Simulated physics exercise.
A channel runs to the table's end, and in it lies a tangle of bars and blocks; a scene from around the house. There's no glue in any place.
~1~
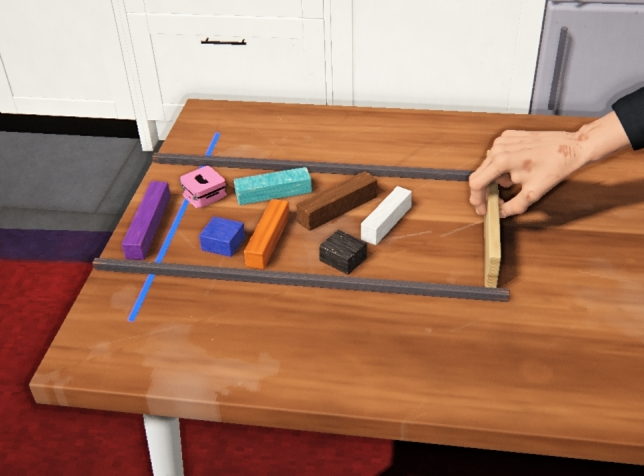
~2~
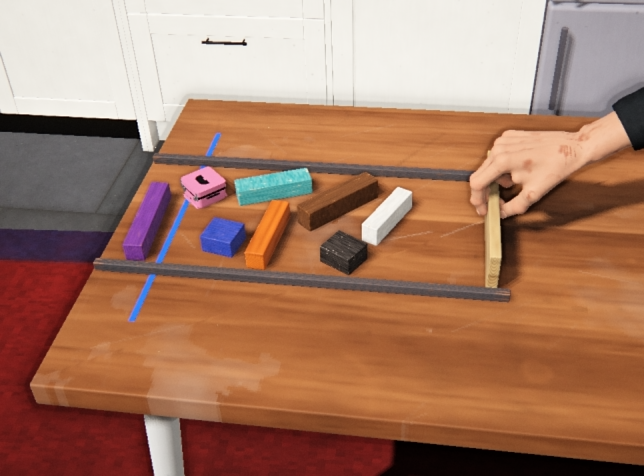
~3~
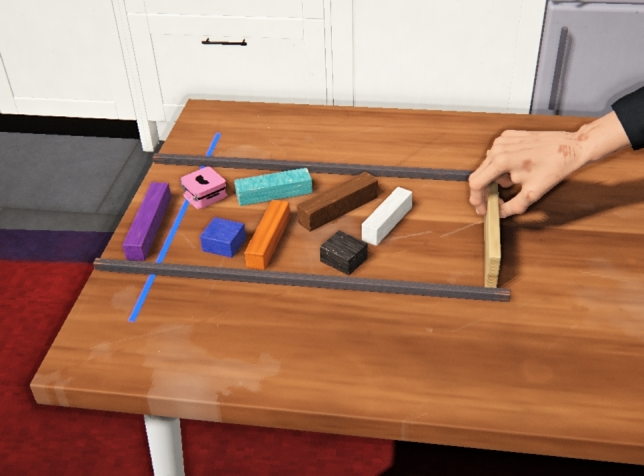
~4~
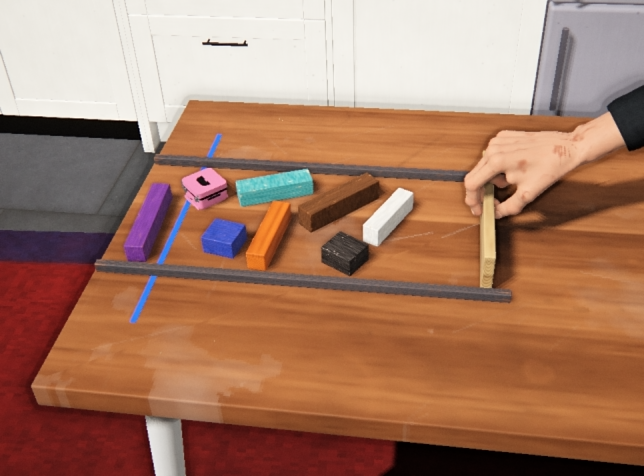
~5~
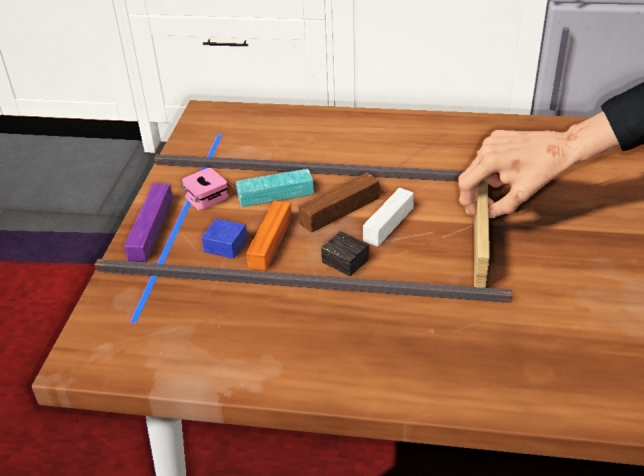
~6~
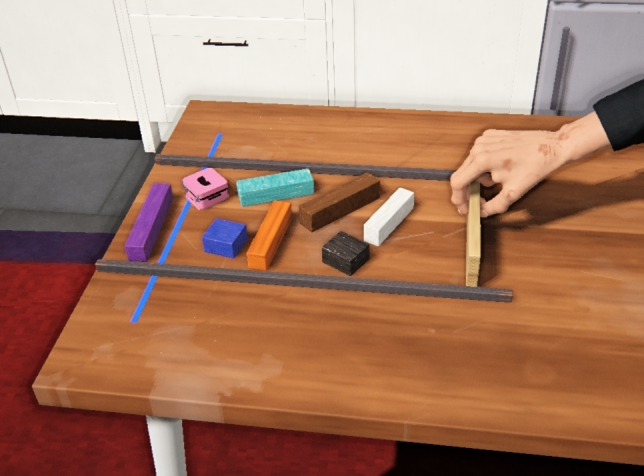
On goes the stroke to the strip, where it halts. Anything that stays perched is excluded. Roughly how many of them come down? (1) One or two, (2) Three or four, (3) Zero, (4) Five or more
The answer is 2.
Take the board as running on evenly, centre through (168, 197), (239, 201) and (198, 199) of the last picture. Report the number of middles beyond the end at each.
5; 0; 2.
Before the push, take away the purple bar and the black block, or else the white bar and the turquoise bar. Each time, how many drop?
Tally per try: 1 / 2.
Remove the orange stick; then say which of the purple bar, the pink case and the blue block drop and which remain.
So the purple bar goes down, the pink case goes down and the blue block keeps its place.
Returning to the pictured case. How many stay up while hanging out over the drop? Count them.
Tally: 1.
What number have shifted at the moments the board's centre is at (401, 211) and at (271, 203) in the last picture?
By the first moment it's 1, by the second it's 8.
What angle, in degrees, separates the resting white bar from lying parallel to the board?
Out of line by around 0°.
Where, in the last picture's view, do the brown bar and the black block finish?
Brown bar: (167, 185); black block: (147, 245).
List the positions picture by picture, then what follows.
In the first frame, purple bar (148, 219); pink case (204, 188); blue block (223, 237); board (491, 216); tape (181, 213).
In the second frame, pink case (204, 189); black block (344, 253).
In the third frame, blue block (223, 237); board (491, 216).
In the fourth frame, purple bar (150, 221); orange stick (270, 235).
In the fifth frame, pink case (206, 190); turquoise bar (275, 187).
In the sixth frame, purple bar (150, 221); pink case (206, 190); blue block (225, 238); board (473, 216); tape (183, 215).
Soon after, none off yet; purple bar at rest near (150, 221); pink case at rest near (206, 190); blue block at rest near (225, 238).
Then, none off yet; purple bar moved a little near (134, 222); pink case moved about its own width near (164, 194); blue block moved about its own width near (188, 237).
At rest, the number that fall off is three or four; fallen, blue block, pink case and purple bar.
